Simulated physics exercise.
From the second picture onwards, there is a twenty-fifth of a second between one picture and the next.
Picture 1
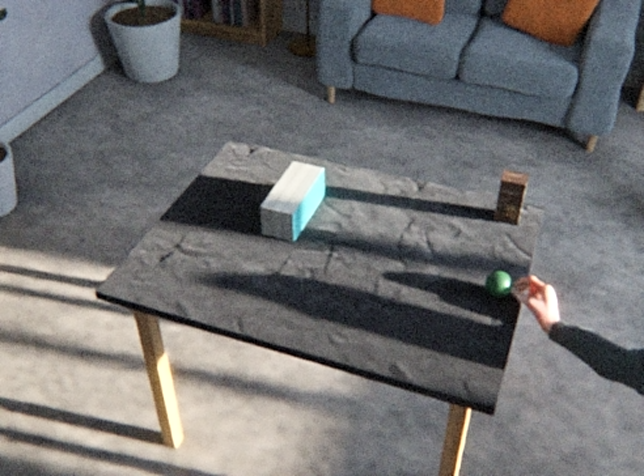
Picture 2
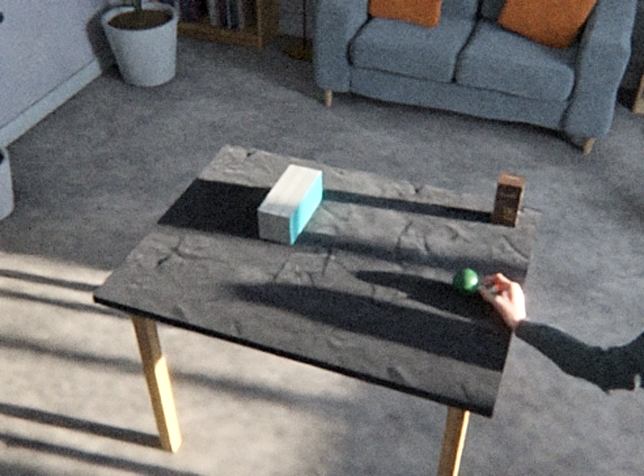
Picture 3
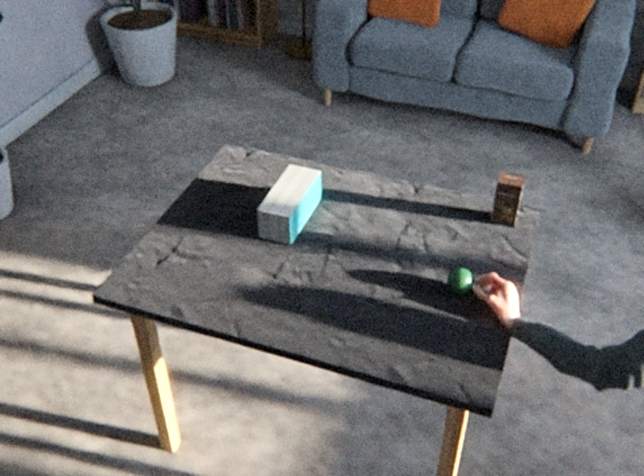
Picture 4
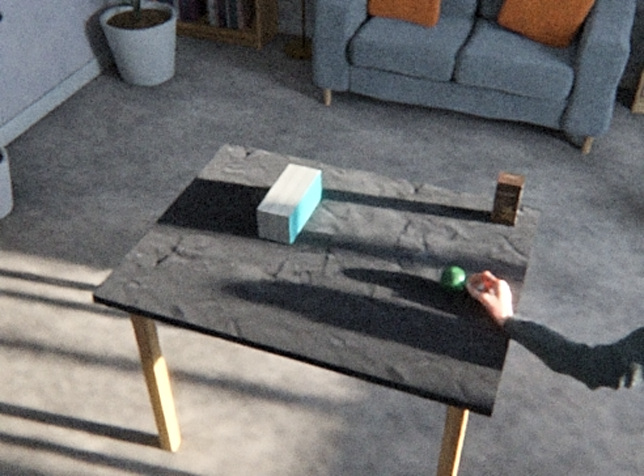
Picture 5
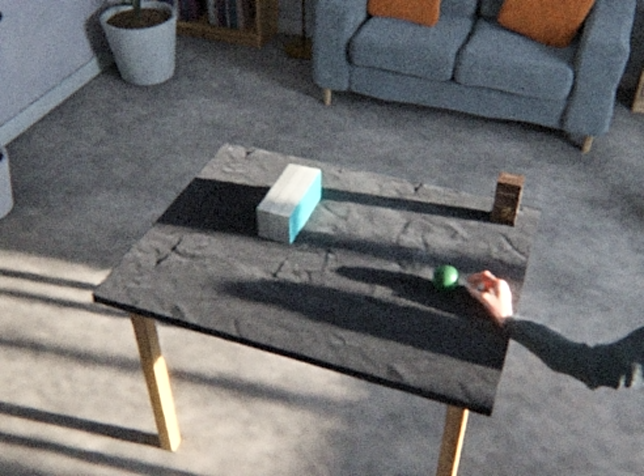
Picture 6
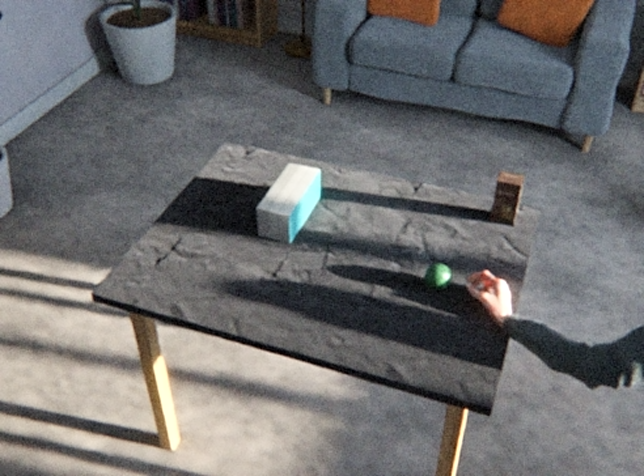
In this clip, a hand moves a green ball leftward from the right edge of a dark table holding a white and blue block and a small brown block, then stays near the edge as the ball rolls slowly left.
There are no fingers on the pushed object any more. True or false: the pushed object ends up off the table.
False.
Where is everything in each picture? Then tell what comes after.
The first picture shows under the hand; green ball (499, 285).
The second picture shows under the hand; green ball (466, 283).
The third picture shows under the hand; green ball (461, 281).
The fourth picture shows green ball (453, 280).
The fifth picture shows green ball (446, 278) moved a little.
The sixth picture shows green ball (438, 277) moved a little.
Then, 0.20 s later than the last frame, green ball moved well along near (403, 272).
Then, 0.40 s later than the last frame, green ball moved well along near (373, 267).
Then, 0.70 s later than the last frame, green ball moved well along near (336, 262).
Then, 1.20 s later than the last frame, green ball moved well along near (297, 256).
When it is over, moved from the start, green ball. End places, in pixels of the last picture, green ball near (282, 254).
